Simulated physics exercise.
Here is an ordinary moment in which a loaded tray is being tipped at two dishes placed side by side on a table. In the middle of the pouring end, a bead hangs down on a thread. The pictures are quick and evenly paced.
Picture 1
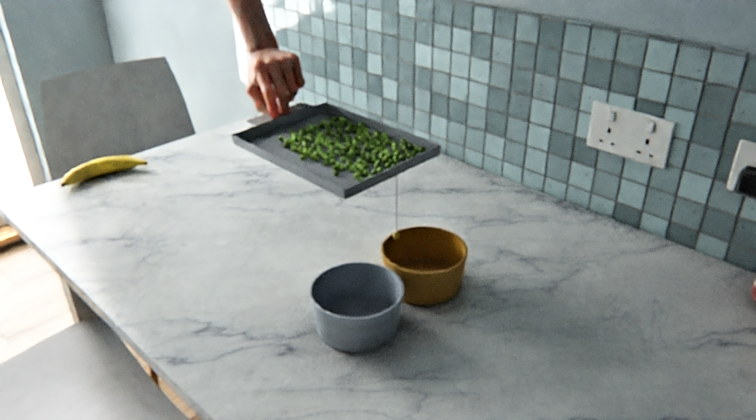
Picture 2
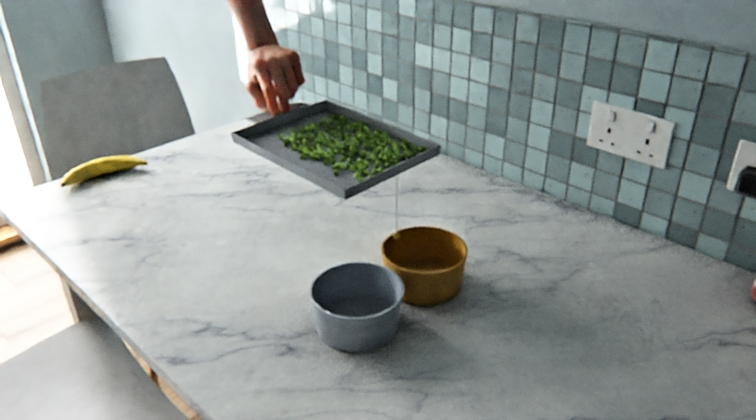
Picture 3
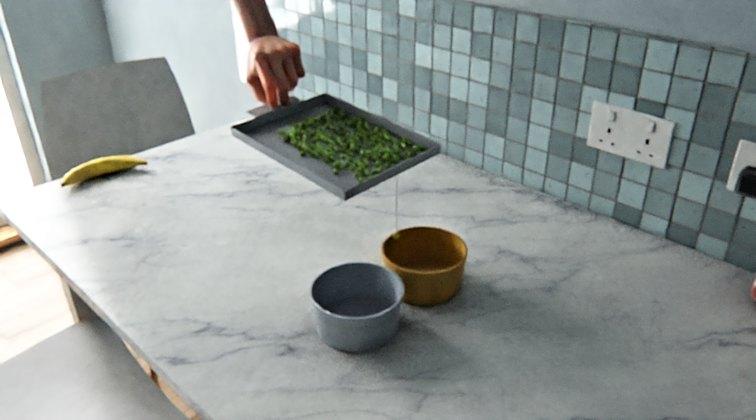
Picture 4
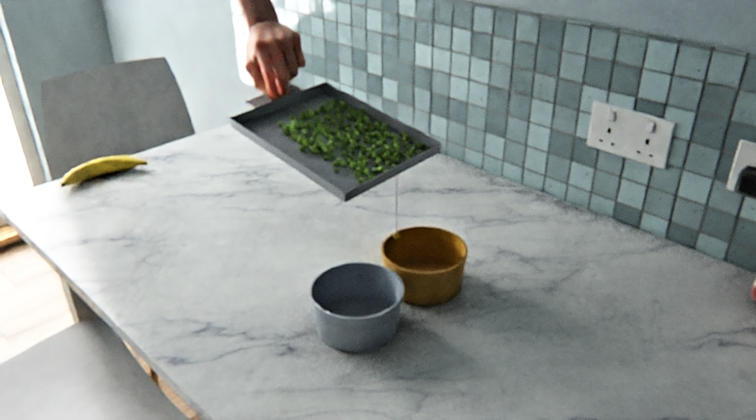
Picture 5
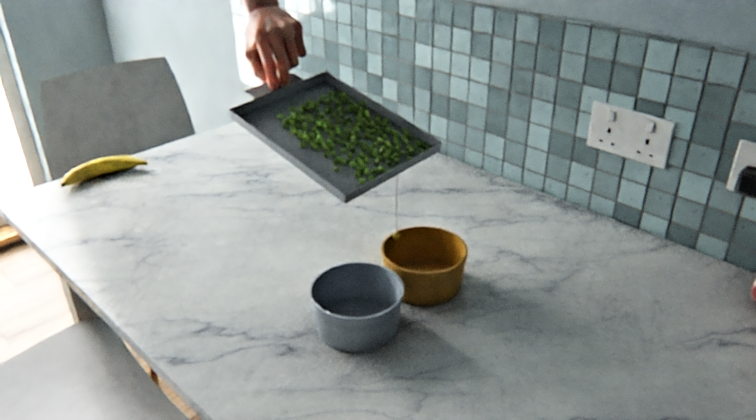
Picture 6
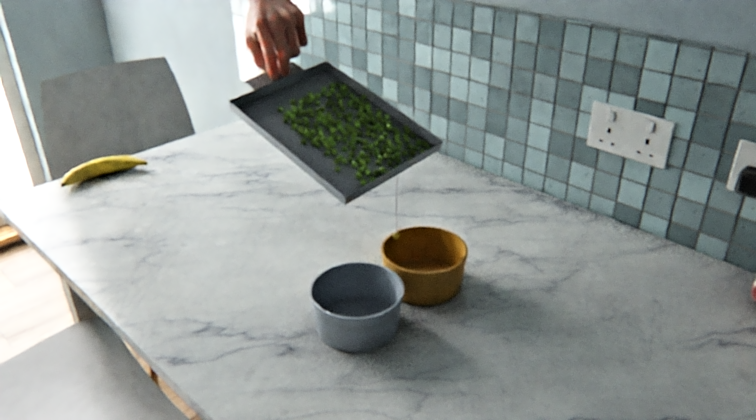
On a pale marbled table beside a wall of blue-green tiles, seen from above at an angle, a still camera looks towards a grey chair. A hand holds a dark grey tray of small green pieces, a thread hanging from its near end, above a blue-grey dish and a mustard one to its right, with a yellow banana at left. The hand steadily raises the tray's far end, steepening its slope towards the near end, whose left corner dips slightly, while the dishes and banana stay still.
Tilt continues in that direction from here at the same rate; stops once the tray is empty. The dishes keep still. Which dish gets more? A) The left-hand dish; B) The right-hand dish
The answer is A.
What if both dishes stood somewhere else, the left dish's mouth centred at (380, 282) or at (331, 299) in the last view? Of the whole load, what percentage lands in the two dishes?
First case: Some 100 %; second case: Some 80 %.
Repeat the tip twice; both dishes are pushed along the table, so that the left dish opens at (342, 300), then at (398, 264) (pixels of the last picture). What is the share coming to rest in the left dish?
About 30% on the first try and 70% on the second.
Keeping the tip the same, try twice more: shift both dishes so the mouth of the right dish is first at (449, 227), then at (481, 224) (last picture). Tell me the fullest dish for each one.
Note: Try one - the dish on the left side; try two - the dish on the left side.
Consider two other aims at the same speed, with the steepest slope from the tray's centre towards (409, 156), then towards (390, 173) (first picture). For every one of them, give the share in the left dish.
It comes to about 0 per cent the first time and about 20 per cent the second.
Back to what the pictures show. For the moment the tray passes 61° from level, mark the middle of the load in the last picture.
(374, 159).
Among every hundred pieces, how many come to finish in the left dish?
That share is close to 70 %.
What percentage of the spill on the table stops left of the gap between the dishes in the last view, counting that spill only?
Roughly 40 in a hundred.
Soon, tray tipped steeply; nearly all on the tray; a stray few in the left dish; a stray few in the air.
A while on, tray tipped right over; about two thirds on the tray; a small part in the left dish; a stray few in the right dish; a stray few outside both; about a quarter in the air.
Towards the end, tray tipped past a quarter turn; about two thirds in the left dish; about a quarter in the right dish; a small part outside both.
Finally, tray tipped past a quarter turn; about two thirds in the left dish; about a quarter in the right dish; a small part outside both.
